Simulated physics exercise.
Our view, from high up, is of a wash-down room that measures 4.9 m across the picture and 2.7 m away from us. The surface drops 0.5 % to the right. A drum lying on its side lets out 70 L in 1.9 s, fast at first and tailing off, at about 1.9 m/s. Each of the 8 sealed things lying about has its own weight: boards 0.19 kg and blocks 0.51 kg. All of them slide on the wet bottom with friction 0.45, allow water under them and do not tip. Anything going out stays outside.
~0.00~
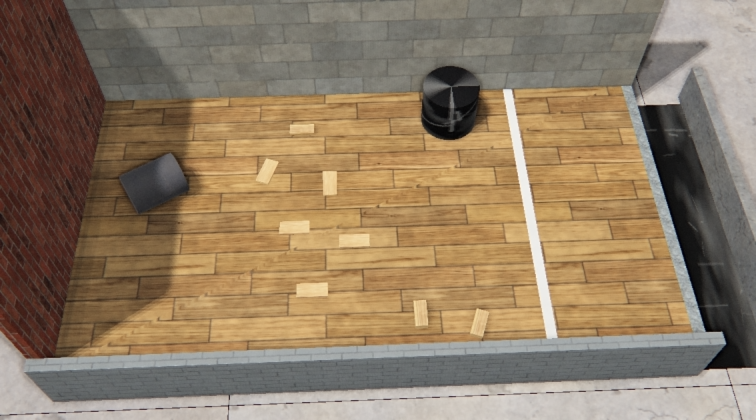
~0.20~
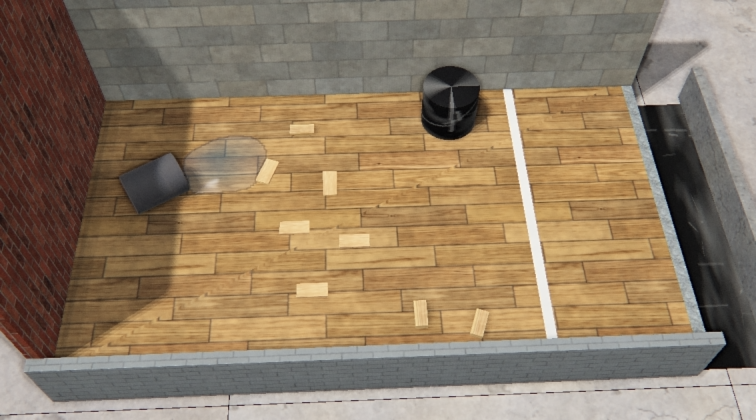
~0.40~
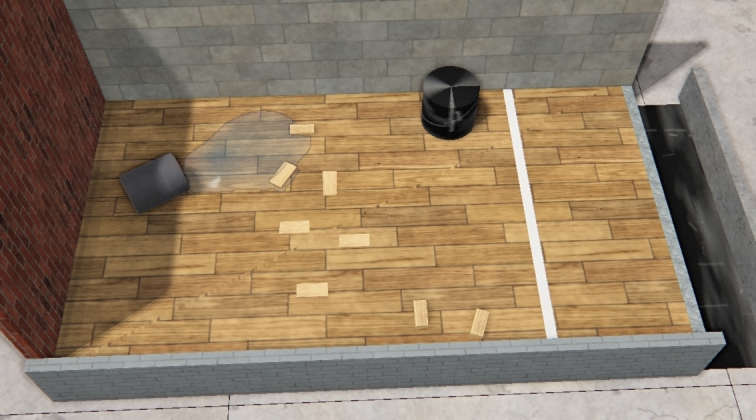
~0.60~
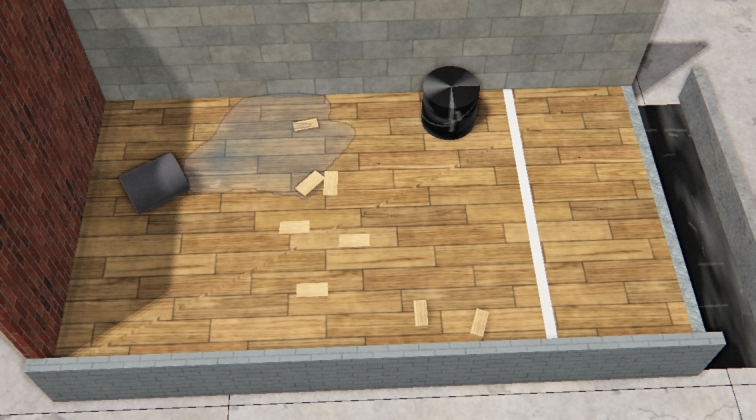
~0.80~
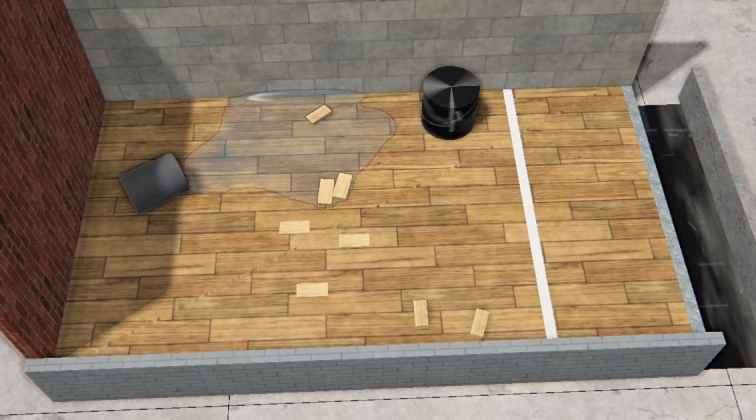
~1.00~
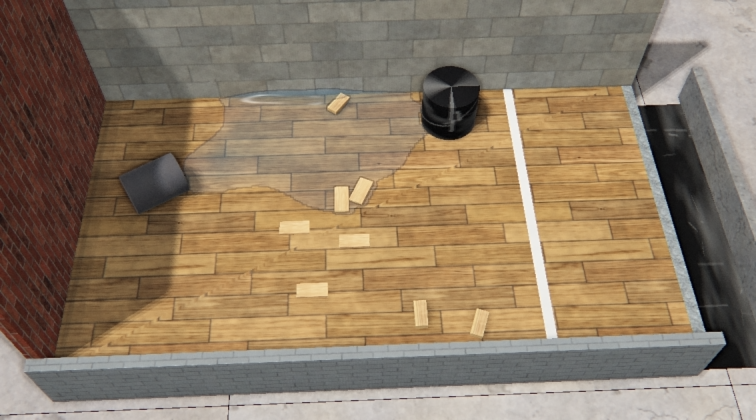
The clip opens on a walled wooden floor with pale blocks scattered about, a dark drum lying at left and a black stacked object near the back wall. Clear liquid spreads rightward from the drum, pushing one block right, then shifting two more, as it reaches the back wall and the black object.
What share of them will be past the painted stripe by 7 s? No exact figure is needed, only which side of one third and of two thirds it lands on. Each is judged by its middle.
It lands below one third.
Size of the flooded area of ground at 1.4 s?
Wet: Near 2.5 m2.
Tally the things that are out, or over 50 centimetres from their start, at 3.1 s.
By my tally, 3.
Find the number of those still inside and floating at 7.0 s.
Count: 2.
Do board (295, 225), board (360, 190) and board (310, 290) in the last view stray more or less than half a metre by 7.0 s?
Below the mark, above the mark, below the mark.
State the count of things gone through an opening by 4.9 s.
I get 0 in all.
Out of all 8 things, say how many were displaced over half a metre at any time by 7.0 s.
Counting them up, I find 4.
After 1.4 s 0 of 8 are over the mark; 1 afloat.
After 3.1 s 1 of 8 are over the mark; 0 afloat.
After 4.9 s 1 of 8 are over the mark; 3 afloat.
After 7.0 s 1 of 8 are over the mark; 2 afloat.
